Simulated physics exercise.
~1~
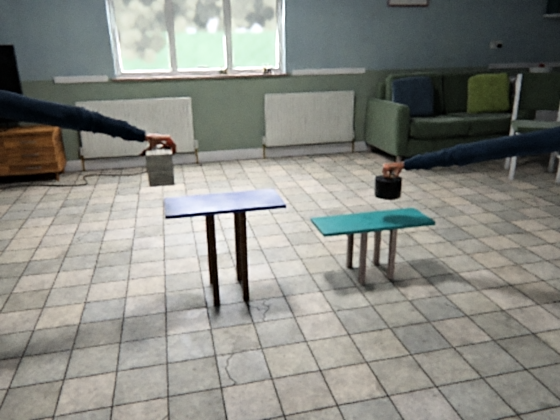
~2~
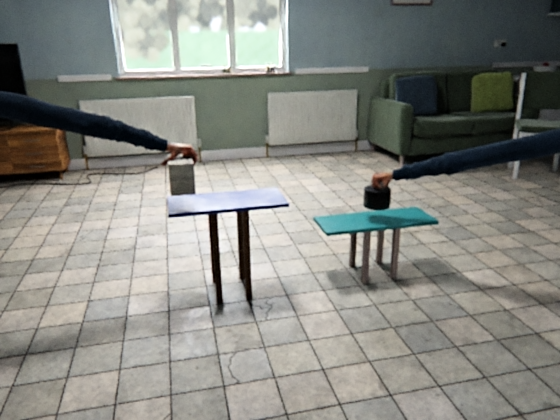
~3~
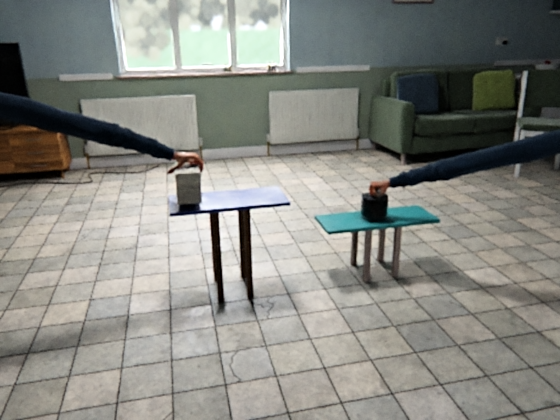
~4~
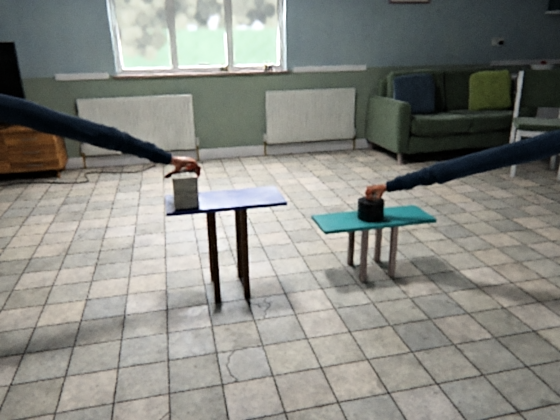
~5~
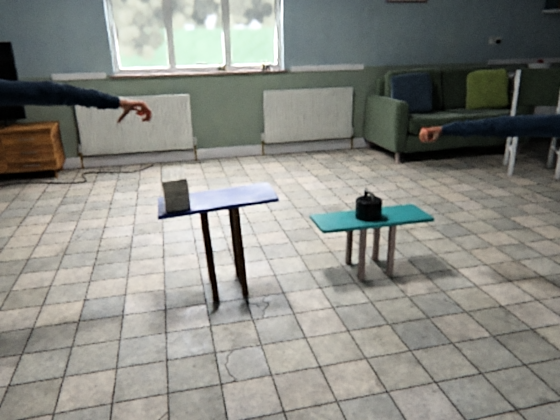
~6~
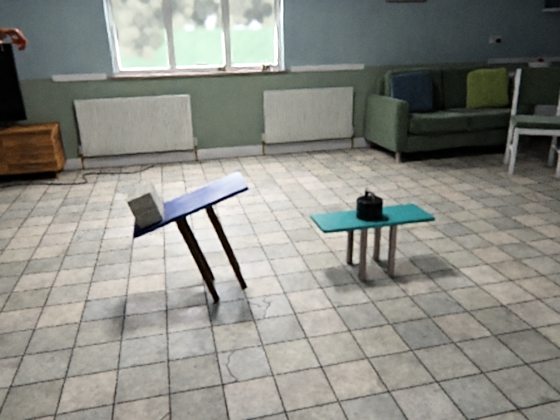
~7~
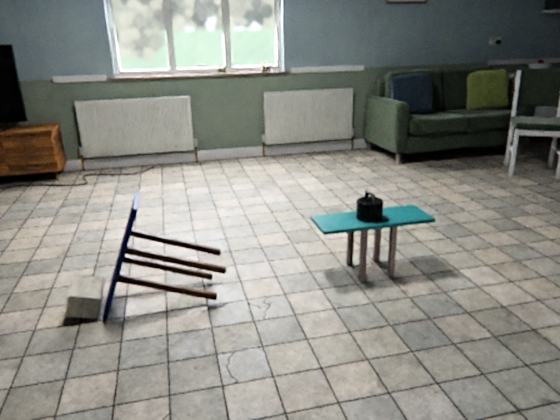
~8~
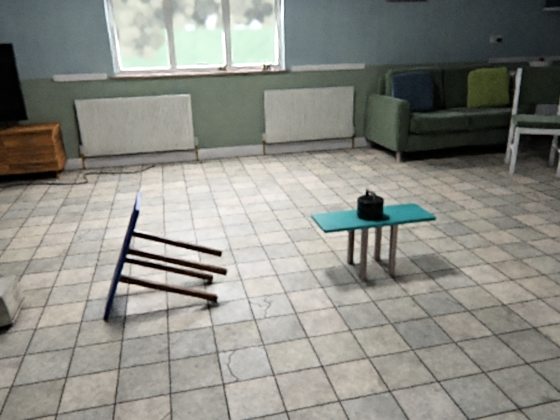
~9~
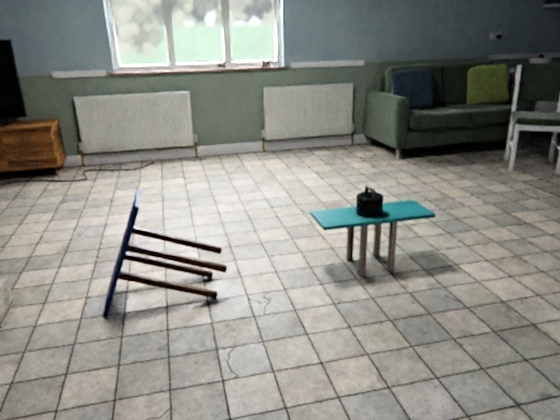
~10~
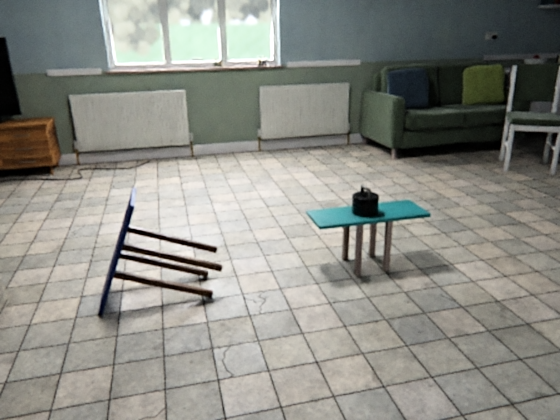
The video shows two hands setting a pale block on the left end of a blue table and a dark round object on a turquoise table, then letting go. The blue table tips left and falls onto its side, the block tumbling away, while the turquoise table stays upright with its object.
